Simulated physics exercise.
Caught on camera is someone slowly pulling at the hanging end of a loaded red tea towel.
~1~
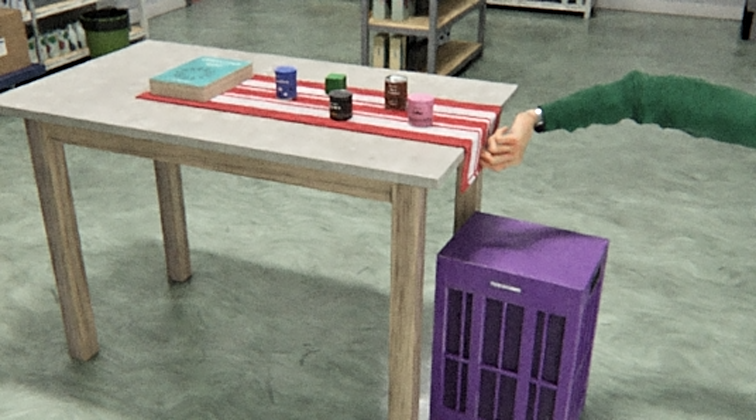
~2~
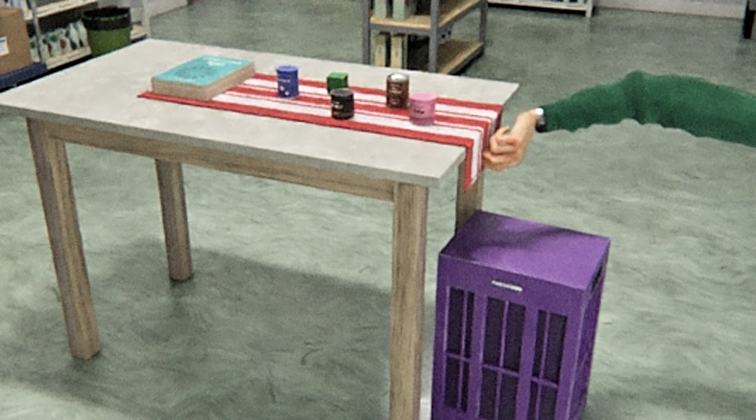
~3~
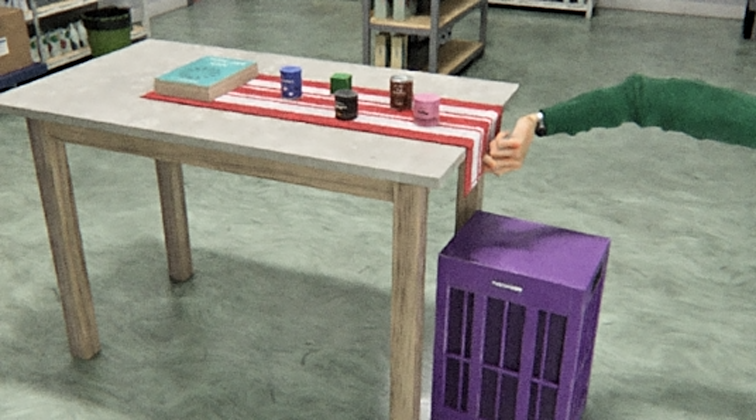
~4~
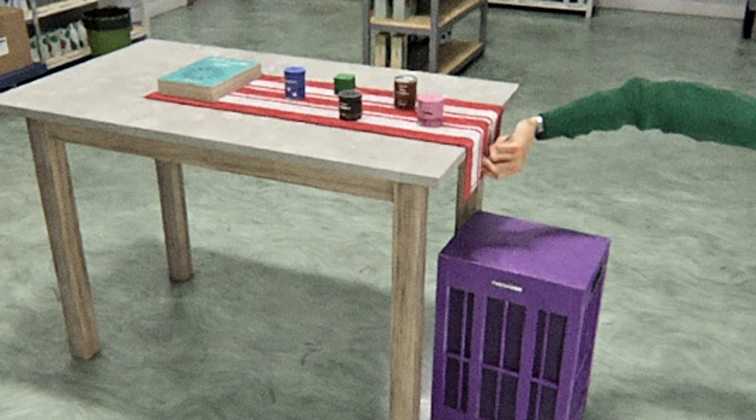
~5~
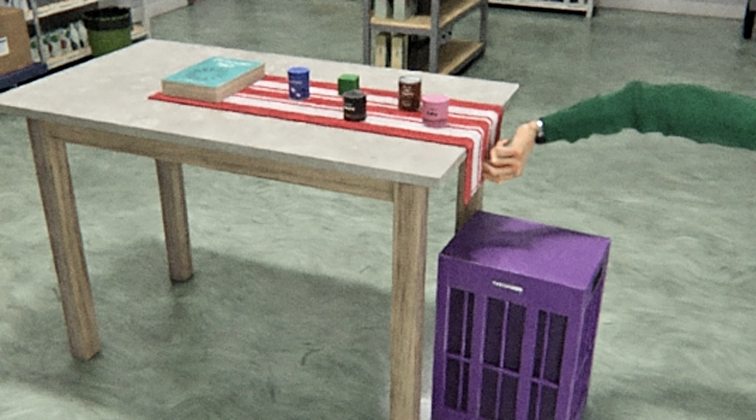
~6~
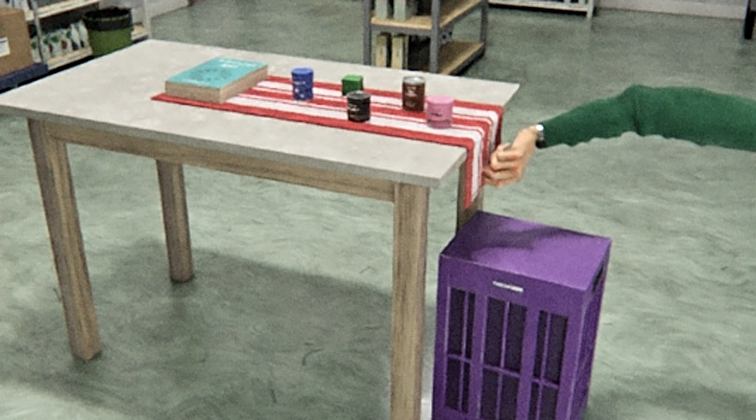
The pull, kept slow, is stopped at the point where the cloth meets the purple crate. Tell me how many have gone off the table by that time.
Watching it, the fallen ones add up to one, no more.
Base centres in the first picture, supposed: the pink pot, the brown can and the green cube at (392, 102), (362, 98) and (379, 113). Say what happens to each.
The pink pot remains up, the brown can does not fall, the green cube stays on.
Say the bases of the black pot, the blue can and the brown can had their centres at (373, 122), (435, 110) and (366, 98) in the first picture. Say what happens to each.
Of the three, the black pot stays aboard, the blue can takes a tumble, the brown can stays aboard.
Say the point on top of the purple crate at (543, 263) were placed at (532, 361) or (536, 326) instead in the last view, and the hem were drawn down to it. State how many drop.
4 and 3.
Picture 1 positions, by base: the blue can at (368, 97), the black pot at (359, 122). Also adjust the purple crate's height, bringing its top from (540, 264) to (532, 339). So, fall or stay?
In the end the blue can gets dislodged; meanwhile the black pot gets dislodged.
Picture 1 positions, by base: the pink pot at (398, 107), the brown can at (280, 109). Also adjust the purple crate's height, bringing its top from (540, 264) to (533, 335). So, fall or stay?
Result: Pink pot gone, brown can still there.
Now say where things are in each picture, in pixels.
In the first frame, hem (461, 194); pink pot (421, 97); brown can (396, 78); black pot (341, 93); green cube (336, 76); blue can (286, 69); top of the crate (540, 264).
In the second frame, hem (465, 193); pink pot (423, 96).
In the third frame, hem (464, 197); brown can (402, 78).
In the fourth frame, hem (463, 201); black pot (350, 94); top of the crate (542, 263).
In the fifth frame, hem (465, 206); green cube (349, 76).
In the sixth frame, hem (465, 210); pink pot (440, 99); brown can (414, 80); black pot (359, 95); green cube (352, 77); blue can (302, 70).
Early on, hem near (482, 207); all still up.
Midway, hem on the crate; pink pot gone.
Finally, hem on the crate; pink pot gone. The count of fallen things is one.
